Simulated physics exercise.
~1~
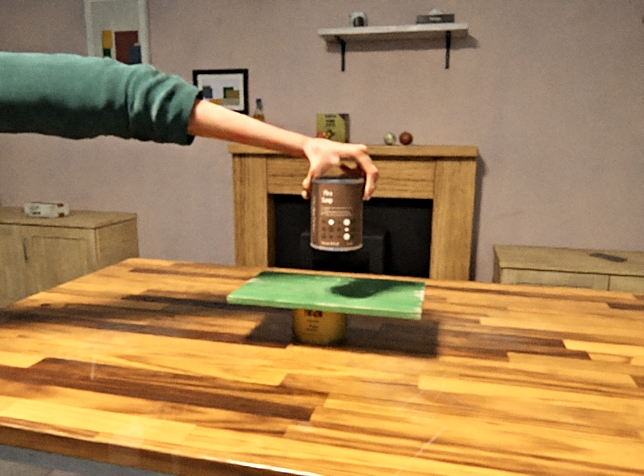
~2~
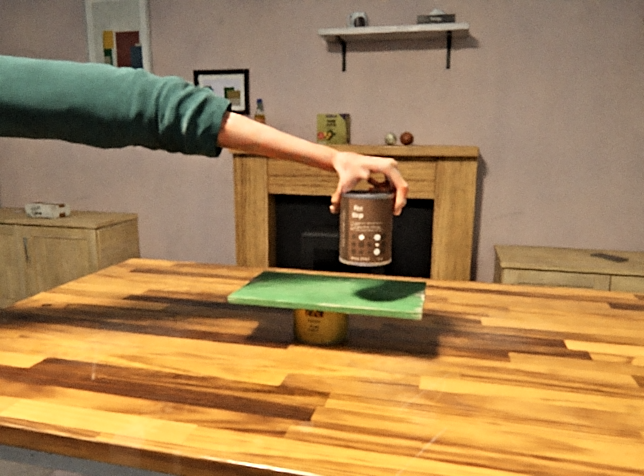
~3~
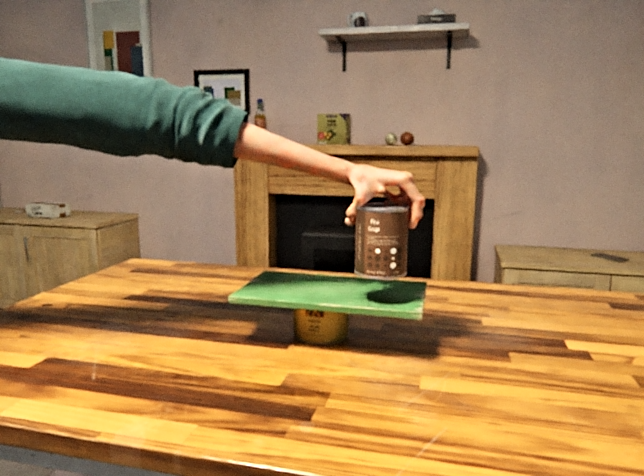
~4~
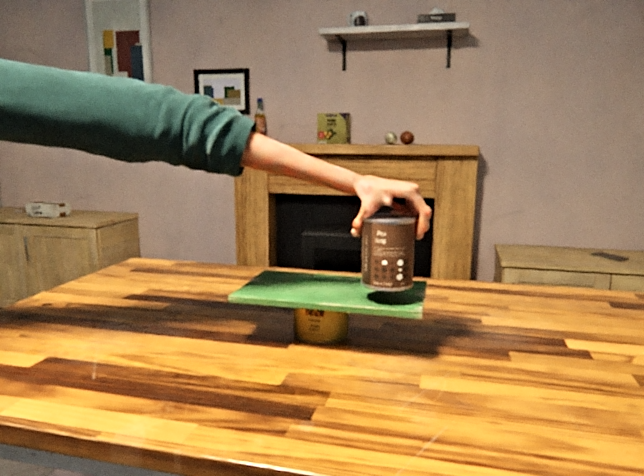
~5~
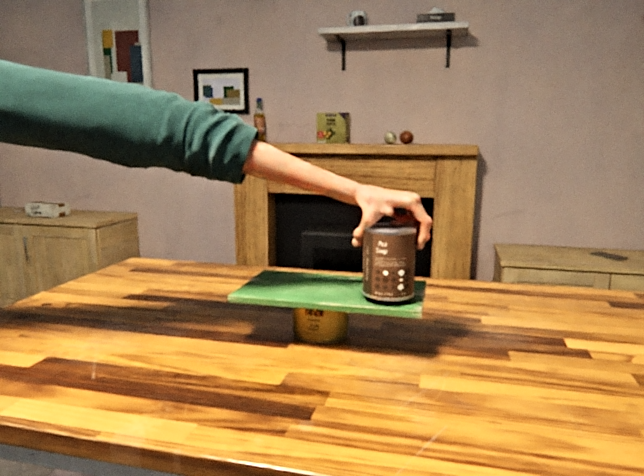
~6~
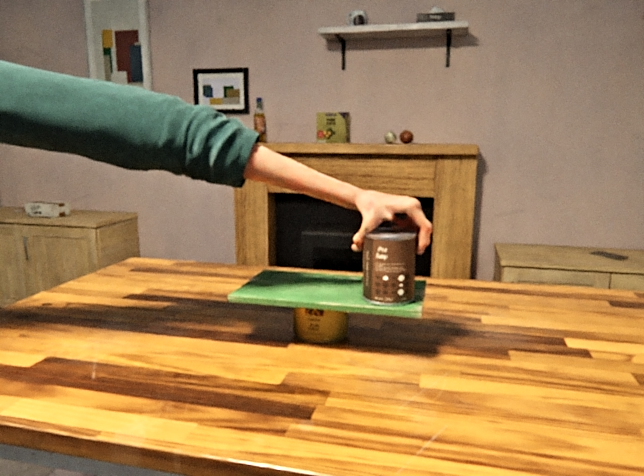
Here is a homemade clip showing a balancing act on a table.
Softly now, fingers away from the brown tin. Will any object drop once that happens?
Yes.
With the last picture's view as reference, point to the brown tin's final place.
Around (488, 362).
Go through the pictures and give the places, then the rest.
Still above its spot; brown tin (337, 212); yellow tub (320, 314), in the first picture.
Still above its spot; brown tin (366, 227); yellow tub (321, 314), in the second picture.
Still above its spot; brown tin (381, 240); yellow tub (321, 314), in the third picture.
Still above its spot; brown tin (388, 251); yellow tub (321, 314), in the fourth picture.
Still above its spot; brown tin (389, 260); yellow tub (321, 313), in the fifth picture.
In place under the hand; brown tin (389, 266); yellow tub (321, 313), in the sixth picture.
Then, 0.30 s after the last picture, brown tin now fallen; green board tipped 33° from how it was.
Then, 0.50 s after the last picture, green board tipped 27° from how it was.
Then, 0.70 s after the last picture, green board tipped 3° from how it was.
Then, 1.30 s after the last picture, things are still on the move.
At rest, fallen, brown tin; the other 2 in place. Seen from the same camera at the end, brown tin near (488, 362). The stack comes apart.
